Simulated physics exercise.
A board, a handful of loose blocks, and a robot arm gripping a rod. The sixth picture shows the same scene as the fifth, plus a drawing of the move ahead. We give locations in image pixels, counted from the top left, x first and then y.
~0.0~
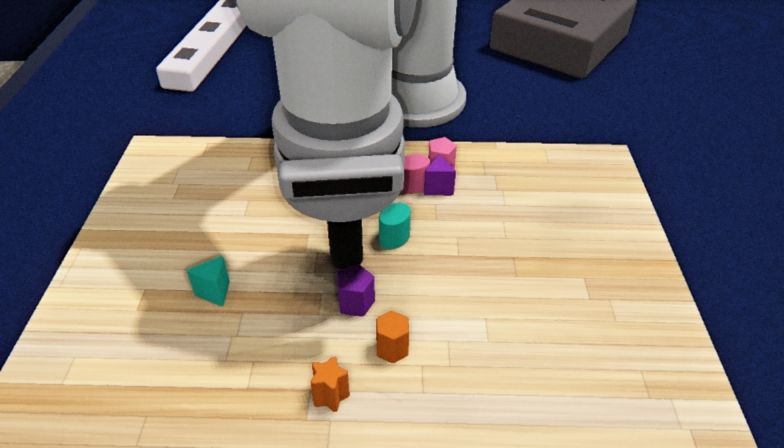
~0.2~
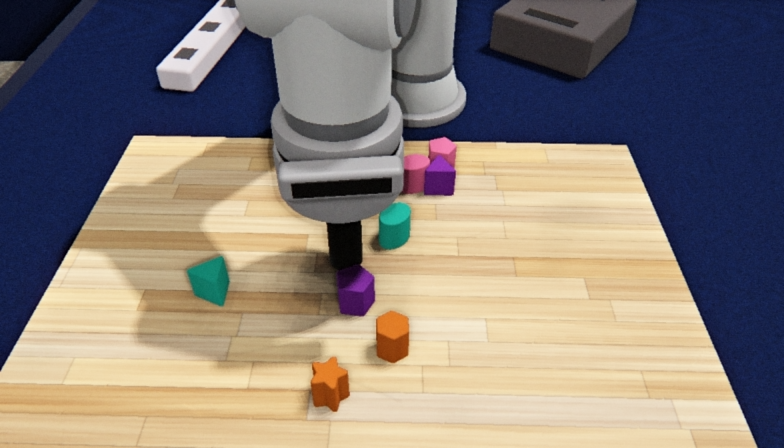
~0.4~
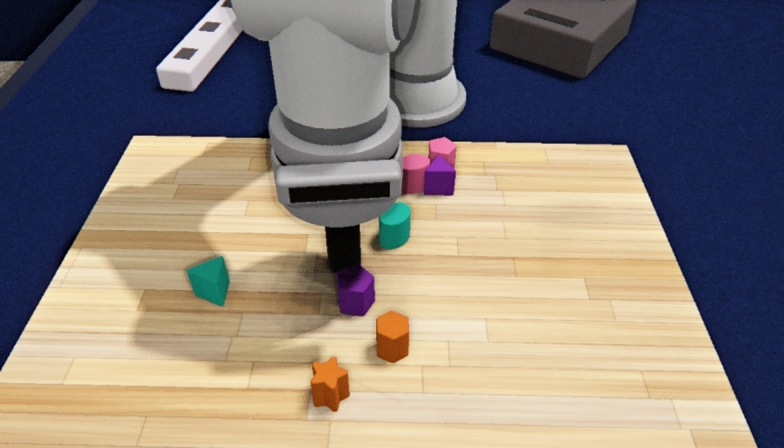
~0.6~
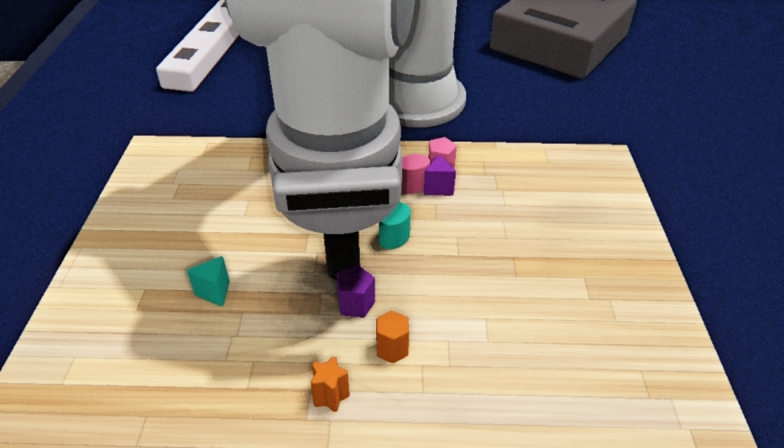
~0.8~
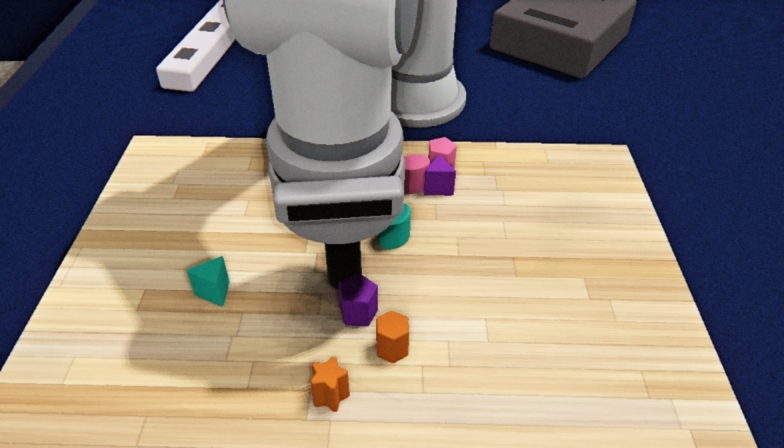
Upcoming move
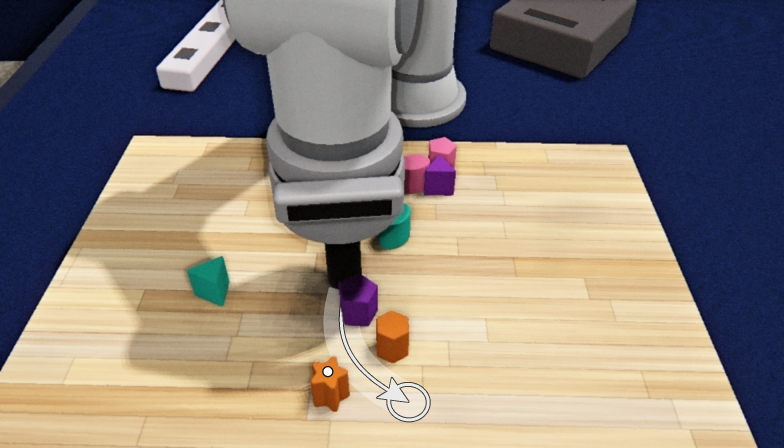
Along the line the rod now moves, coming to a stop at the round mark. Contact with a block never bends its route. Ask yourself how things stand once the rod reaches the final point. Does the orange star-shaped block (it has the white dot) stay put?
My answer is yes.
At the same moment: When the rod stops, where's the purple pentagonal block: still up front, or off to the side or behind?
By then it is in front of the rod.
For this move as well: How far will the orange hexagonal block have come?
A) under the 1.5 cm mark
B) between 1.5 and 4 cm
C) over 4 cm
Answer: B.
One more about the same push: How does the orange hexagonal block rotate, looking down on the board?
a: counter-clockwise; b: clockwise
That would be a.
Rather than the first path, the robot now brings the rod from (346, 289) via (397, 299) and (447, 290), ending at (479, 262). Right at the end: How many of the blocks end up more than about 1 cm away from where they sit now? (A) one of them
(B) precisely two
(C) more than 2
Letter A.
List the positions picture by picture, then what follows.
In the first picture, rod tip (347, 259); block tops, orange star-shaped block (328, 372); purple pentagonal block (354, 278); orange hexagonal block (393, 324).
In the second picture, rod (346, 260); blocks unchanged.
In the third picture, rod (345, 263); blocks unchanged.
In the fourth picture, rod (344, 269); blocks unchanged.
In the fifth picture, rod (345, 278); orange star-shaped block (328, 372); purple pentagonal block (357, 288); orange hexagonal block (393, 324).
Path on the board, from (346, 289) by way of (342, 330) and (363, 371) to (408, 402); the dot is on the orange star-shaped block.
The first path, step by step. One third of the way, rod (341, 319); purple pentagonal block (366, 327), turned 30° anticlockwise; orange hexagonal block (403, 334), turned 40° anticlockwise.
Two thirds of the way, rod (363, 360); purple pentagonal block (395, 368), turned 45° anticlockwise; orange hexagonal block (420, 340), turned 90° anticlockwise.
At the end, rod (409, 391); orange star-shaped block in place; purple pentagonal block (438, 406), turned 15° anticlockwise; orange hexagonal block (420, 340), turned 95° anticlockwise.
